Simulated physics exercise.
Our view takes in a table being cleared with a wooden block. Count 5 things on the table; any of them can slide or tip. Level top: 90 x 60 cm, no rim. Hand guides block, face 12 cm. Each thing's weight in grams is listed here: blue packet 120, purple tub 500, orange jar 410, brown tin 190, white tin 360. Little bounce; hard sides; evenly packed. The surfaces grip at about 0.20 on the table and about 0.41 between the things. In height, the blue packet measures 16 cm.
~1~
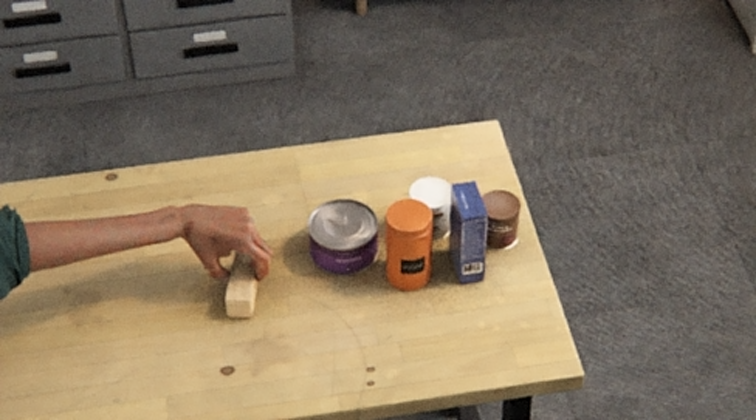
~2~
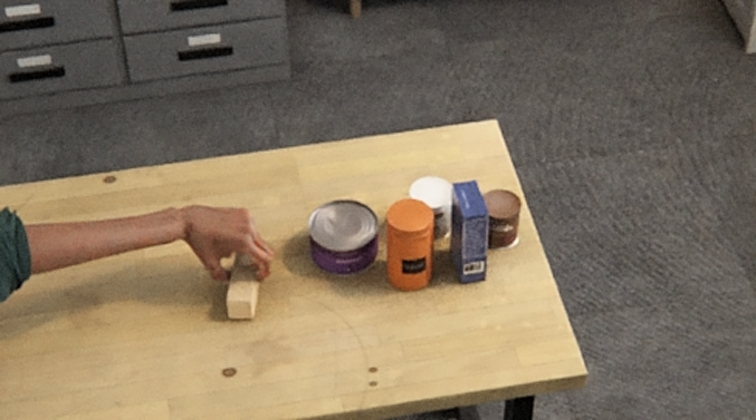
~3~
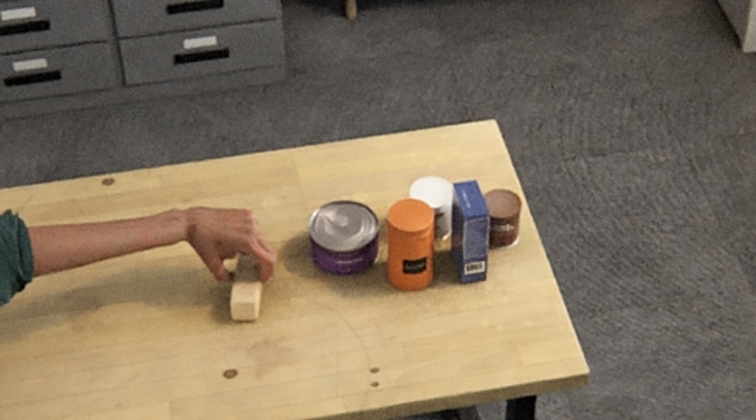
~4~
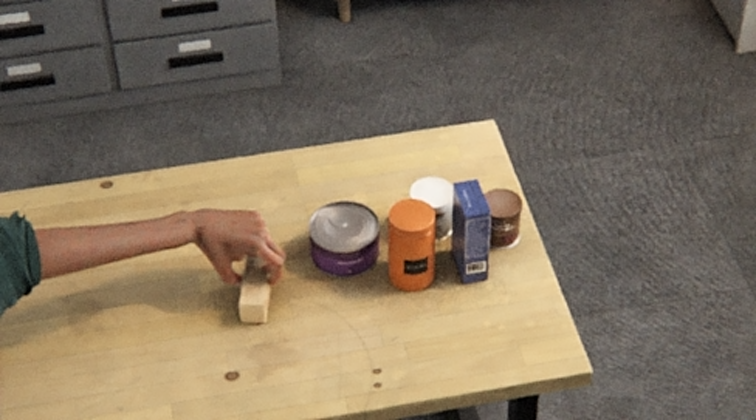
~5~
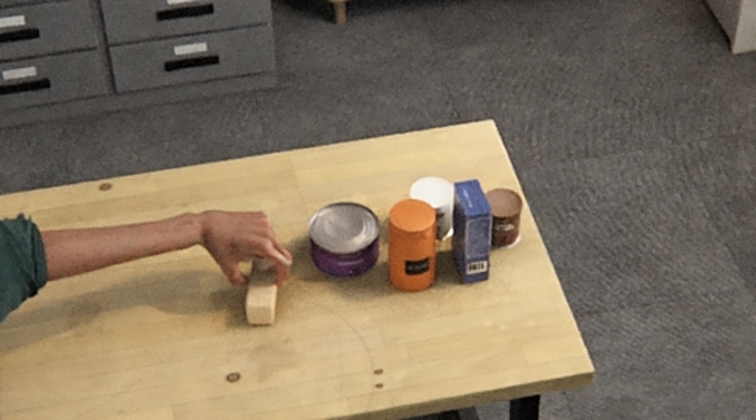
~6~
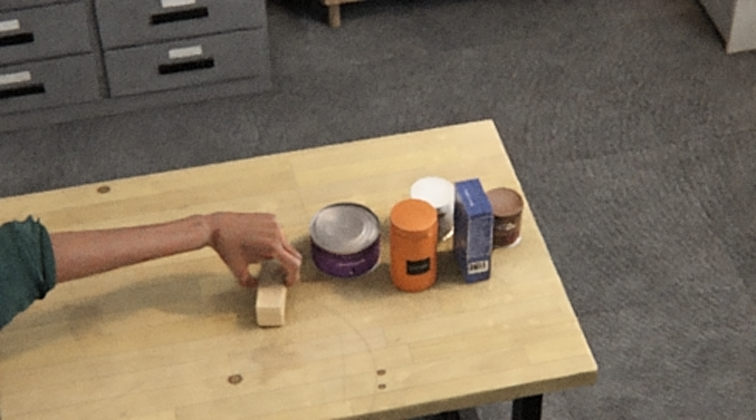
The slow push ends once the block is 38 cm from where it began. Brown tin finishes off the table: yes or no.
No.
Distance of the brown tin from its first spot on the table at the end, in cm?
About 1 cm.
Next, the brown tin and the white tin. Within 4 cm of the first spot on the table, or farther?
Brown tin: Remains in place. White tin: Remains in place.
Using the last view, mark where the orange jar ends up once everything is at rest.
(522, 255).
Then, 1.10 s later than the last frame, 23 cm of push; purple tub 3 cm from its spot; orange jar 2 cm from its spot.
Then, 1.60 s later than the last frame, 31 cm of push; orange jar 11 cm from its spot; blue packet 6 cm from its spot; purple tub 3 cm from its spot.
When it is over, not toppled but over 4 cm from the start, blue packet and orange jar; the other 3 within 4 cm of the start. End places, in pixels of the last picture, brown tin near (504, 216).
